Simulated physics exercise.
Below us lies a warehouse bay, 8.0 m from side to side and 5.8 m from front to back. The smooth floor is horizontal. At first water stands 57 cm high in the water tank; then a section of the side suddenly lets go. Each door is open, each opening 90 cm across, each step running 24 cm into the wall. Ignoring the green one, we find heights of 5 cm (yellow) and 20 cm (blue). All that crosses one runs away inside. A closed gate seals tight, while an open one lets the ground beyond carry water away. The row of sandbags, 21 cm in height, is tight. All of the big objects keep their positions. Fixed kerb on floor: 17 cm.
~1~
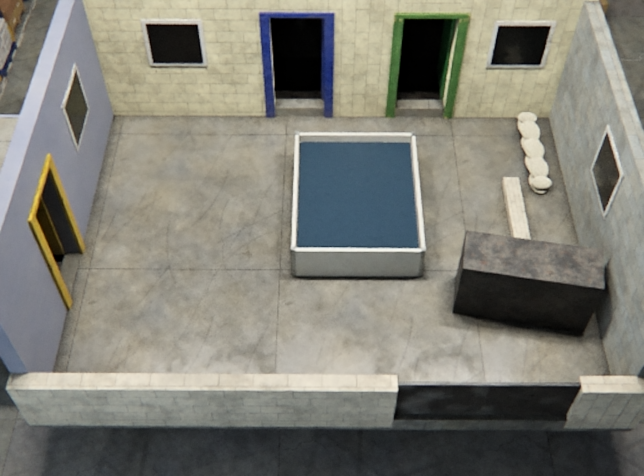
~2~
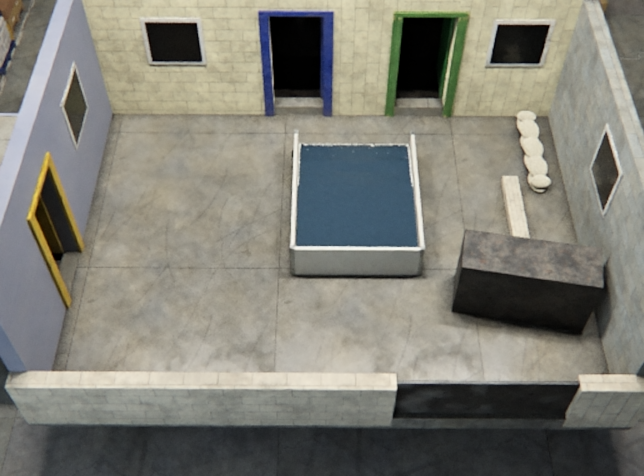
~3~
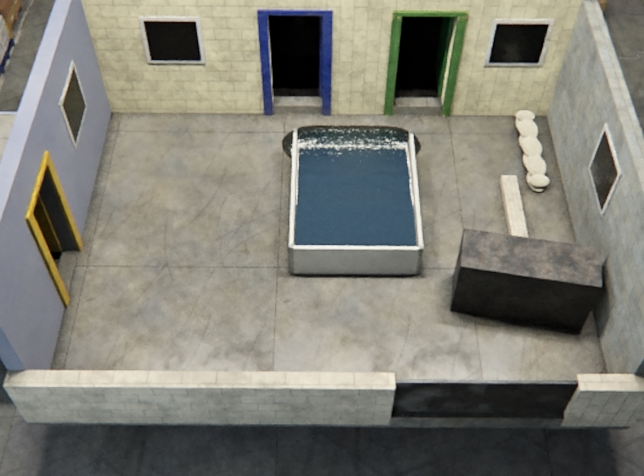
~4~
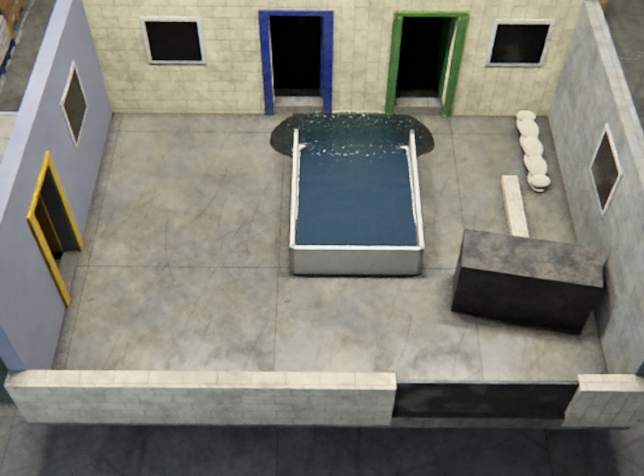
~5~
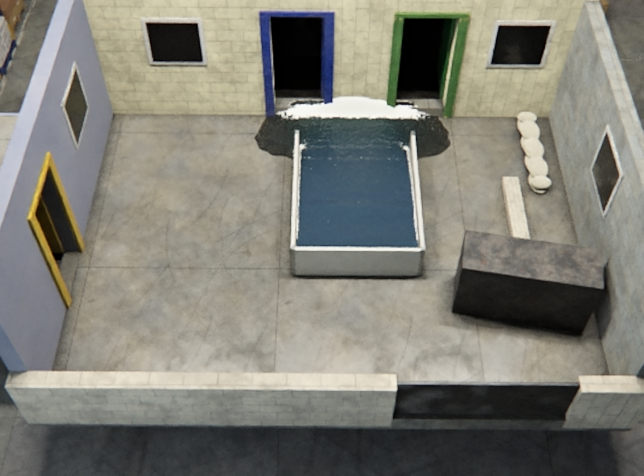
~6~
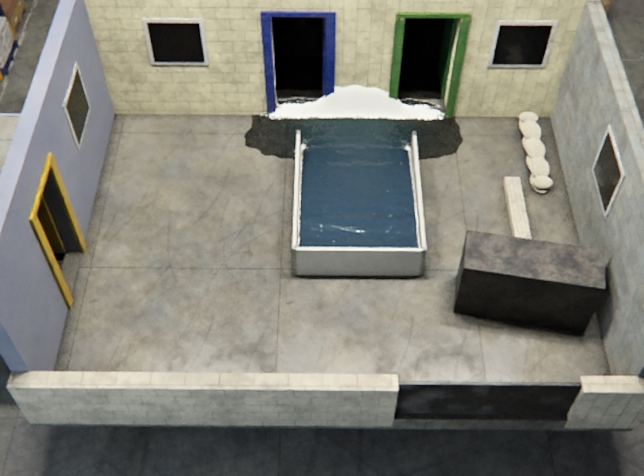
The footage shows a still, open-topped tank of blue water in a walled room; water then pours out its far side, spreads in a dark puddle, and foams white against the back wall between the blue and green doorways.
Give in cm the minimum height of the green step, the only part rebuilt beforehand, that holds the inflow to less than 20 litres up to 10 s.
The minimum height is about 25 cm.
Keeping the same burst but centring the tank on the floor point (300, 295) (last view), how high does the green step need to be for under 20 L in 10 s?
I'd put it at close to 12.5 cm.
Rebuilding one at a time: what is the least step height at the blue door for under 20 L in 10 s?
Blue: Roughly 30 cm.
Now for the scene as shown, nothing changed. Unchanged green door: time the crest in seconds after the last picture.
It peaks around 1.0 s.
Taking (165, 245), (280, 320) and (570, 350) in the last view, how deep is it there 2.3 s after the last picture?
About 0, 0 and 0 cm respectively.
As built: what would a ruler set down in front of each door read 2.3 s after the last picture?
Yellow door 0 cm, green door 21 cm, blue door 24 cm.
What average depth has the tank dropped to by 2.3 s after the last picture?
Some 17 cm.
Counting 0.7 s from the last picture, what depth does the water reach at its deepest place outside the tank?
Roughly 42 cm.
Then, 0.7 s after the last picture water covers 15 % of the floor, deepest (42 cm) near (351, 123); 29 cm at the green door, 10 litres in over its 20 cm step.
Then, 2.3 s after the last picture water covers 40 % of the floor, deepest (31 cm) near (519, 125); 21 cm at the green door, 49 litres in over its 20 cm step.
Then, 9.3 s after the last picture water covers 95 % of the floor, deepest (11 cm) near (377, 286); 8 cm at the green door, 52 litres in over its 20 cm step.
At the green door as built, the water peaked near 30 cm, 1.1 s after the last picture.
Run again over the same 10 s with other heights there, 35 litres in over 22.5 cm, 5 litres over 30 cm. The limit of 20 litres is kept from about 25 cm up.
